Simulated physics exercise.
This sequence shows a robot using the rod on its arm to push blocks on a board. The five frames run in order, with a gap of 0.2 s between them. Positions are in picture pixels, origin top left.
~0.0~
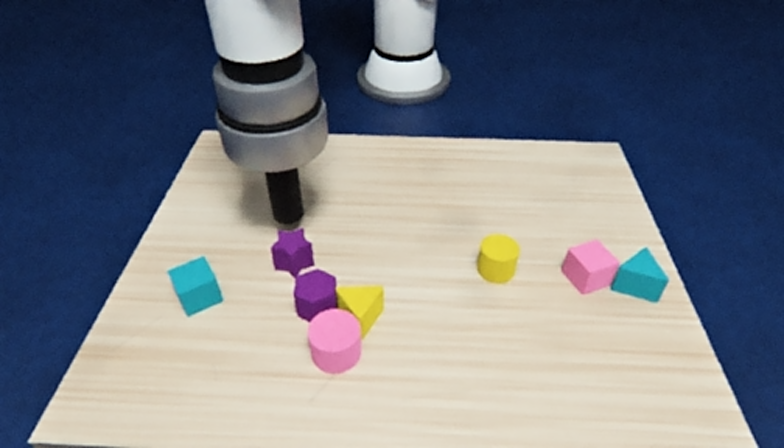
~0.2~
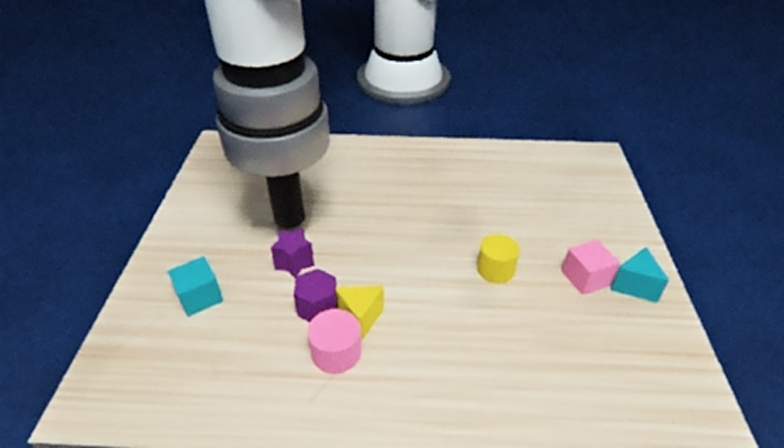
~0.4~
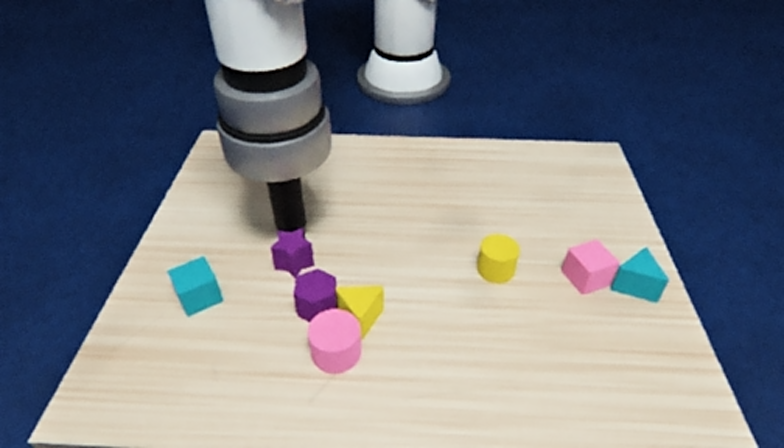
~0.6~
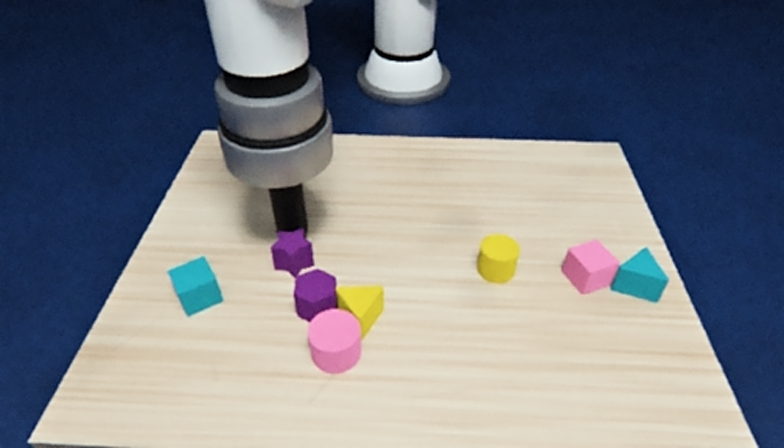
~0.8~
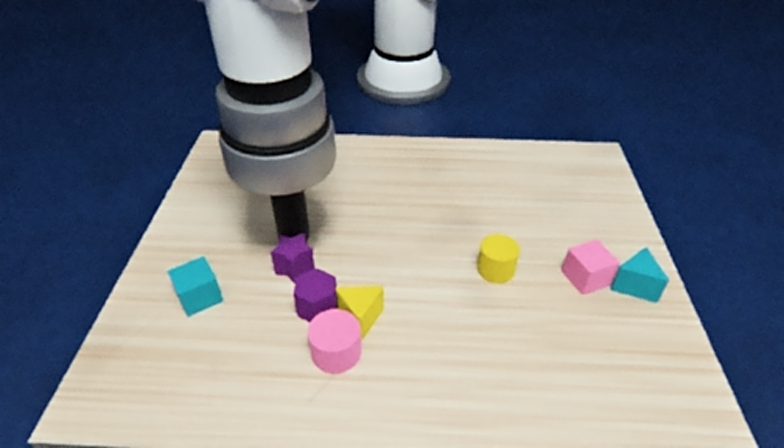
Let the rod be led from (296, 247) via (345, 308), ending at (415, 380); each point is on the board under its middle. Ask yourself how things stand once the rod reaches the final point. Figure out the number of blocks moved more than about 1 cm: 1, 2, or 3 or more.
I expect three or more blocks to move.
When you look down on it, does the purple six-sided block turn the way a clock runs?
Yes, that is what happens.
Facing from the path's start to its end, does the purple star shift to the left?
No, I don't think so.
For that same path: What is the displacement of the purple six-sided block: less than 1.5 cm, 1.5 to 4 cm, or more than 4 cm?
Upwards of 4 cm.
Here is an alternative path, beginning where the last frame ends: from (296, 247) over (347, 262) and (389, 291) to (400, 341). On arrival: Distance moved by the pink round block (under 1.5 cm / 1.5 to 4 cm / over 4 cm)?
It ends 1.5 to 4 cm away.
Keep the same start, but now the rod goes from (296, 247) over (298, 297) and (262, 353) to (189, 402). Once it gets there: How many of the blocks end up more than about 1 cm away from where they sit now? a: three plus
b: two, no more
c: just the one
a: Three plus.
On the path given first. One third of the way, rod (326, 275); purple star (310, 287), turned 25° clockwise; purple six-sided block (319, 316), turned 20° clockwise; pink round block (339, 354); yellow triangular block (363, 298).
Two thirds of the way, rod (366, 319); purple star (327, 313), turned 80° clockwise; purple six-sided block (304, 347), turned 55° clockwise; pink round block (341, 376); yellow triangular block (397, 318), turned 70° anticlockwise.
At the end, rod (416, 369); purple star (327, 313), turned 80° clockwise; purple six-sided block (304, 347), turned 55° clockwise; pink round block (341, 376); yellow triangular block (448, 344), turned 120° anticlockwise.
